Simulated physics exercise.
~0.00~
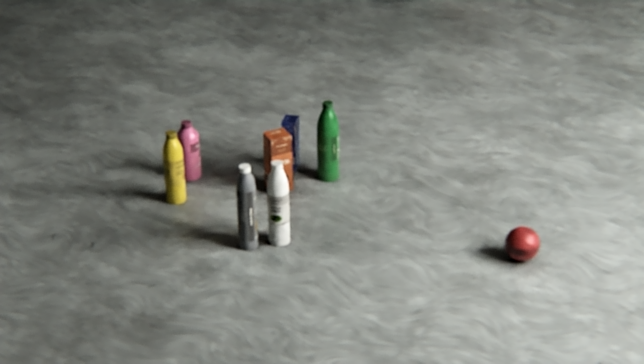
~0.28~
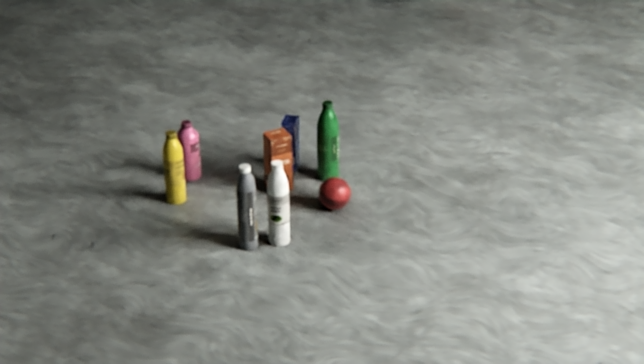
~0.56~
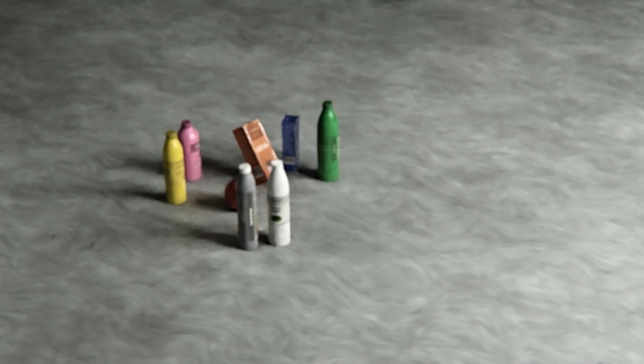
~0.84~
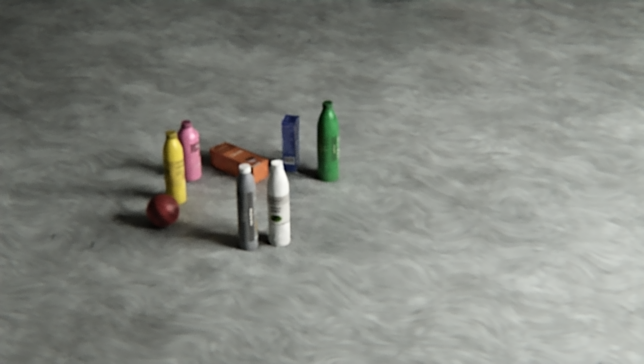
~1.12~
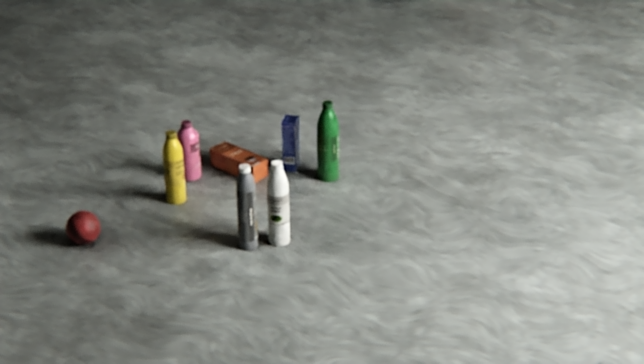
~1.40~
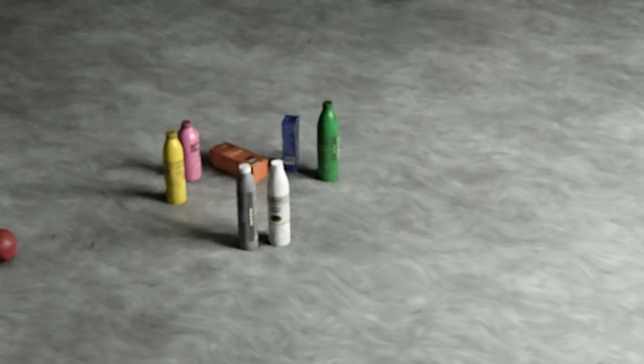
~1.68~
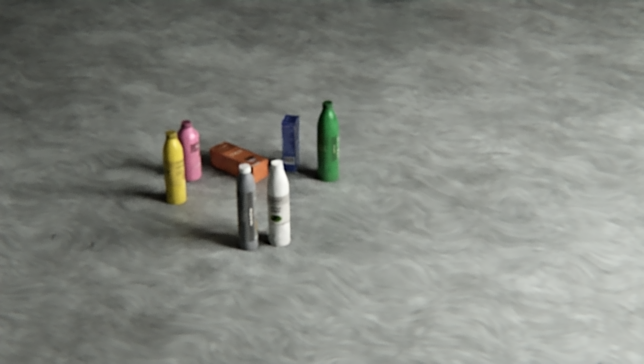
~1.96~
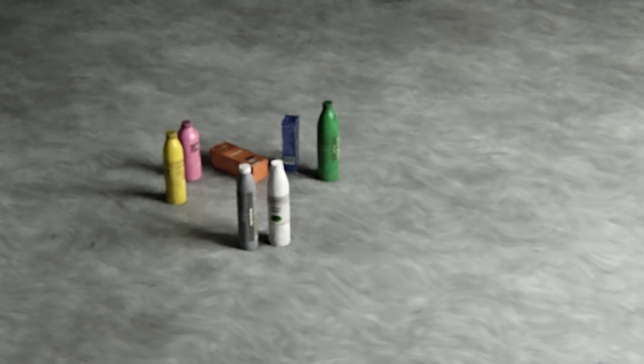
A red ball rolled in from the right across a grey floor and into a group of bottles and cartons, where the orange carton tipped over onto its side; the ball rolled on out of view at the left, leaving everything else upright.
